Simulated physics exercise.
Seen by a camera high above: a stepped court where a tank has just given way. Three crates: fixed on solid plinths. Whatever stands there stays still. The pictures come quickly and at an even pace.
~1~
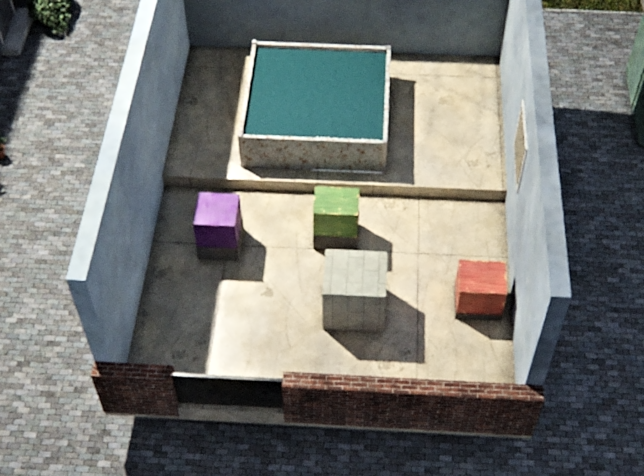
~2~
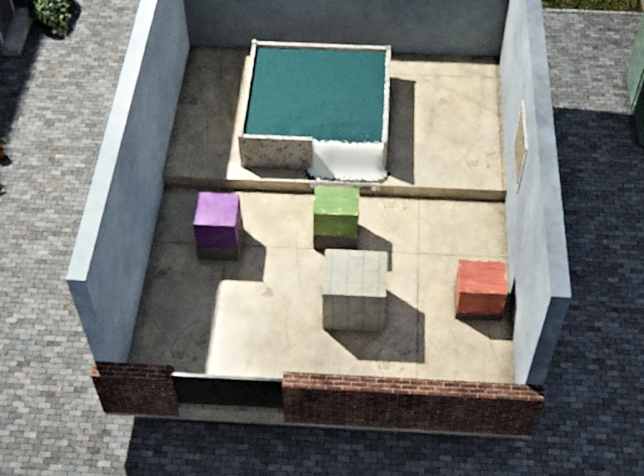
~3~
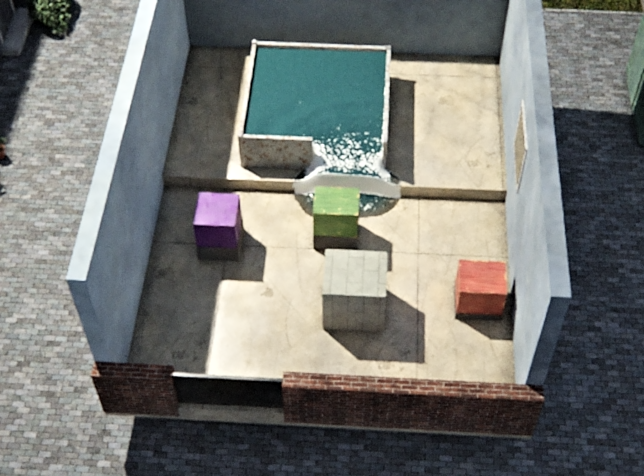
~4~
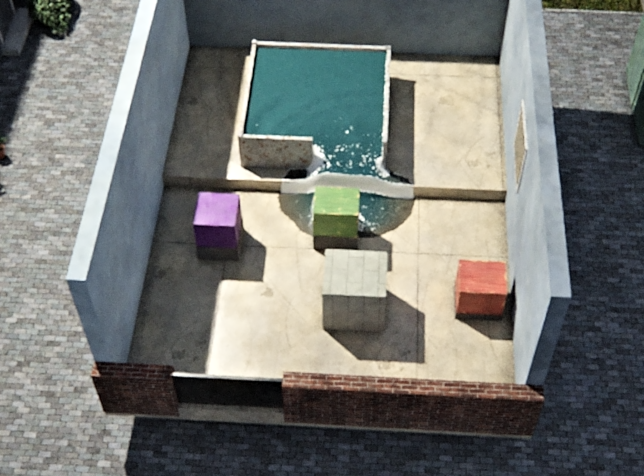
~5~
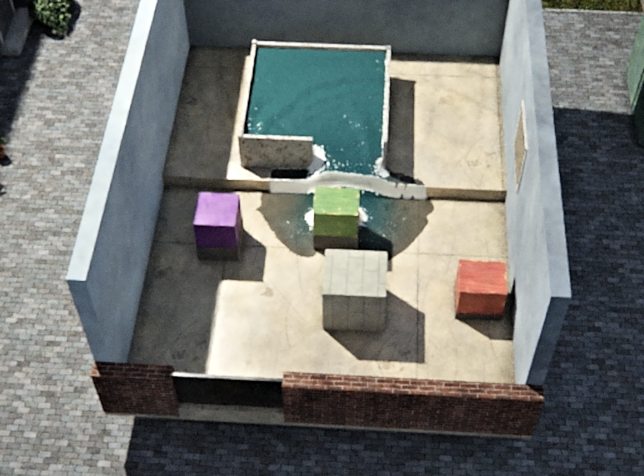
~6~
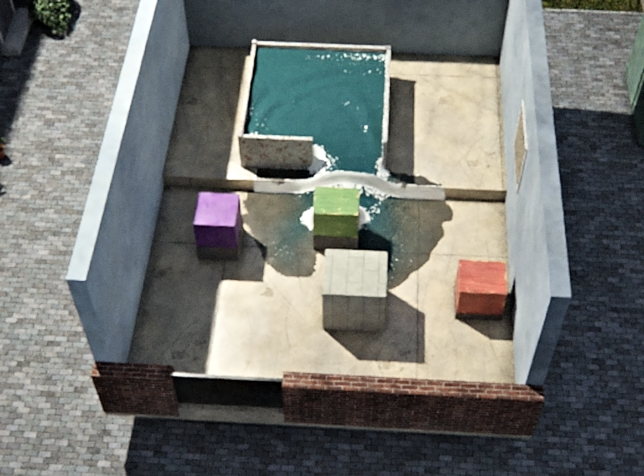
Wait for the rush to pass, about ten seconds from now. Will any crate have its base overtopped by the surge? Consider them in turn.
Result: The purple crate remains untouched by water; the green crate is touched by water; the red crate is touched by water.
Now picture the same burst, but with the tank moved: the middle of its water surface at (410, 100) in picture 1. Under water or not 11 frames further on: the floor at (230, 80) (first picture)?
Untouched.
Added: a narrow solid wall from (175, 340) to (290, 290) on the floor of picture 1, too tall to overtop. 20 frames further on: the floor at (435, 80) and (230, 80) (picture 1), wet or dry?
Untouched, untouched.
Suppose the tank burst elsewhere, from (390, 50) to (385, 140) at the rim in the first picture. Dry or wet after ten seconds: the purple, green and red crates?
In short: Purple is spared; green escapes it; red is soaked.
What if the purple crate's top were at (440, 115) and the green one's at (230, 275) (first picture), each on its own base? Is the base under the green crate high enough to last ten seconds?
I'd say the green crate is missed.
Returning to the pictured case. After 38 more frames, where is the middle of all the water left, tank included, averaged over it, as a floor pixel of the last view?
I would point to (323, 245).
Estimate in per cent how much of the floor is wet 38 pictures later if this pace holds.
I'd put it at roughly 65 per cent.
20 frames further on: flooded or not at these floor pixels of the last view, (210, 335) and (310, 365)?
Swamped, then swamped.
A moment on, water covers 25 % of the floor; the purple crate water round its plinth, the green crate water round its plinth, the red crate water round its plinth.
Next, water covers 45 % of the floor; the purple crate water round its plinth, the green crate water round its plinth, the red crate water round its plinth.
Then, water covers 60 % of the floor; the purple crate water round its plinth, the green crate water round its plinth, the red crate water round its plinth.
Later, water covers 65 % of the floor; the purple crate water round its plinth, the green crate water round its plinth, the red crate water round its plinth.
In the end, water covers 65 % of the floor; the purple crate stayed above the water, the green crate was topped, the red crate was topped.
